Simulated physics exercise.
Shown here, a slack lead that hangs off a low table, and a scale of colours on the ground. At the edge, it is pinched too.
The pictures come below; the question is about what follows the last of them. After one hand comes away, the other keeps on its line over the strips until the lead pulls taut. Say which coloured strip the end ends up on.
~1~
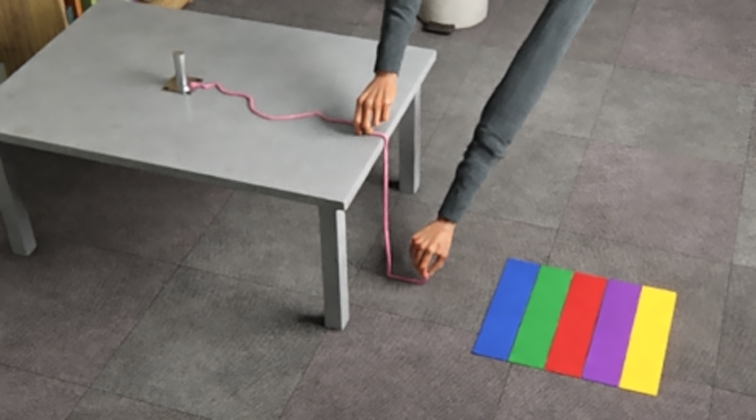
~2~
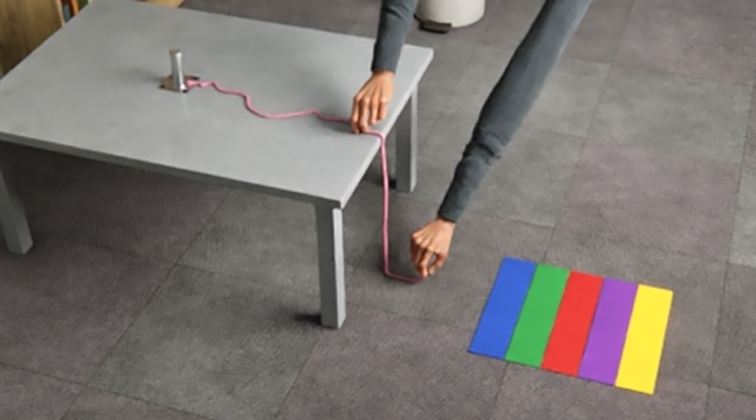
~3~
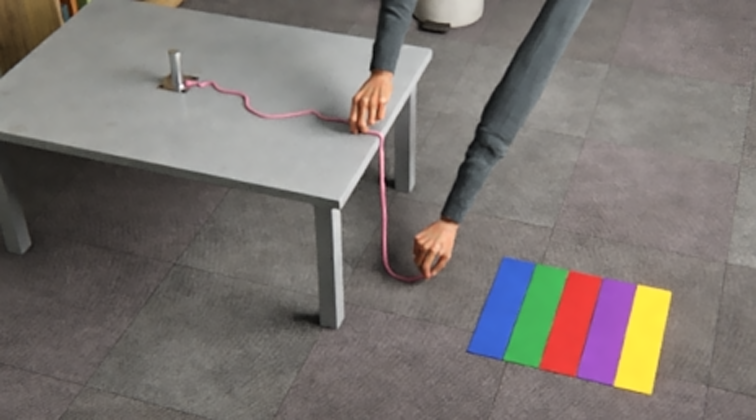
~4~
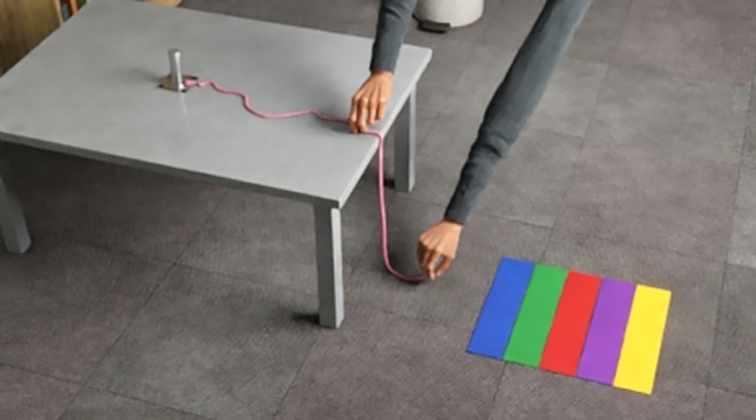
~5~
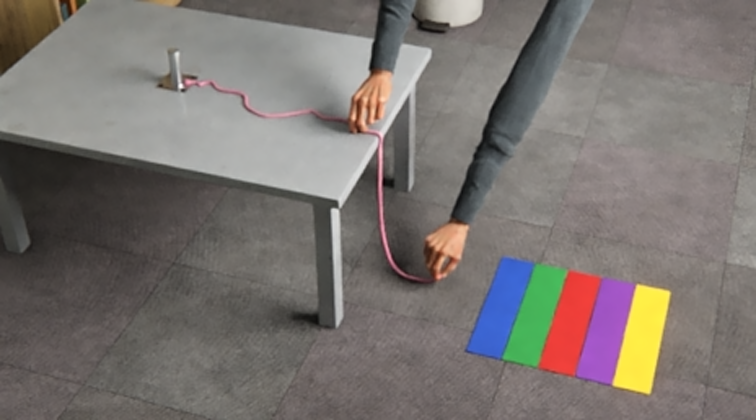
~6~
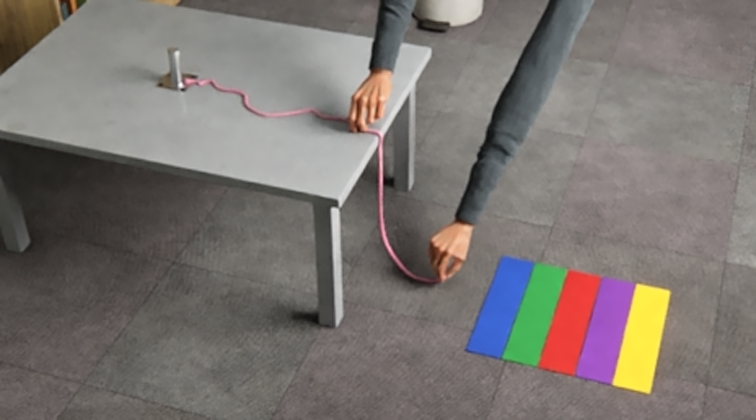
It ends up on the red strip.
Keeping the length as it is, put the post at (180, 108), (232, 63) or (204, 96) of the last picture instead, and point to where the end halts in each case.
The first try gives about (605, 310), the second about (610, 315) and the third about (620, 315).
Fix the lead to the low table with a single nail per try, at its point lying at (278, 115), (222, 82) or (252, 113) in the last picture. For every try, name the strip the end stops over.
In order: Green, then red, then green.
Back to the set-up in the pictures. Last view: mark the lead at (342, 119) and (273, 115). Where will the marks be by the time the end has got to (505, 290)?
The two spots arrive at (369, 129) and (301, 112).
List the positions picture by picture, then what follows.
The first picture shows end (427, 274); blue (496, 338); green (531, 347); red (568, 355); purple (604, 363); yellow (642, 372).
The second picture shows end (426, 273); lead through (216, 85) (255, 112) (322, 116) (382, 141) (386, 202) (386, 258).
The third picture shows end (430, 274).
The fourth picture shows end (434, 275); lead through (214, 84) (254, 112) (320, 116) (380, 140) (382, 202) (385, 258).
The fifth picture shows end (440, 276).
The sixth picture shows end (445, 277); lead through (214, 83) (253, 111) (320, 115) (380, 139) (380, 200) (395, 258).
Early on, end near (505, 290); over blue.
Midway, end near (549, 299); over green.
At the end of the slack, end near (575, 305); over red. The end stops over the red strip.
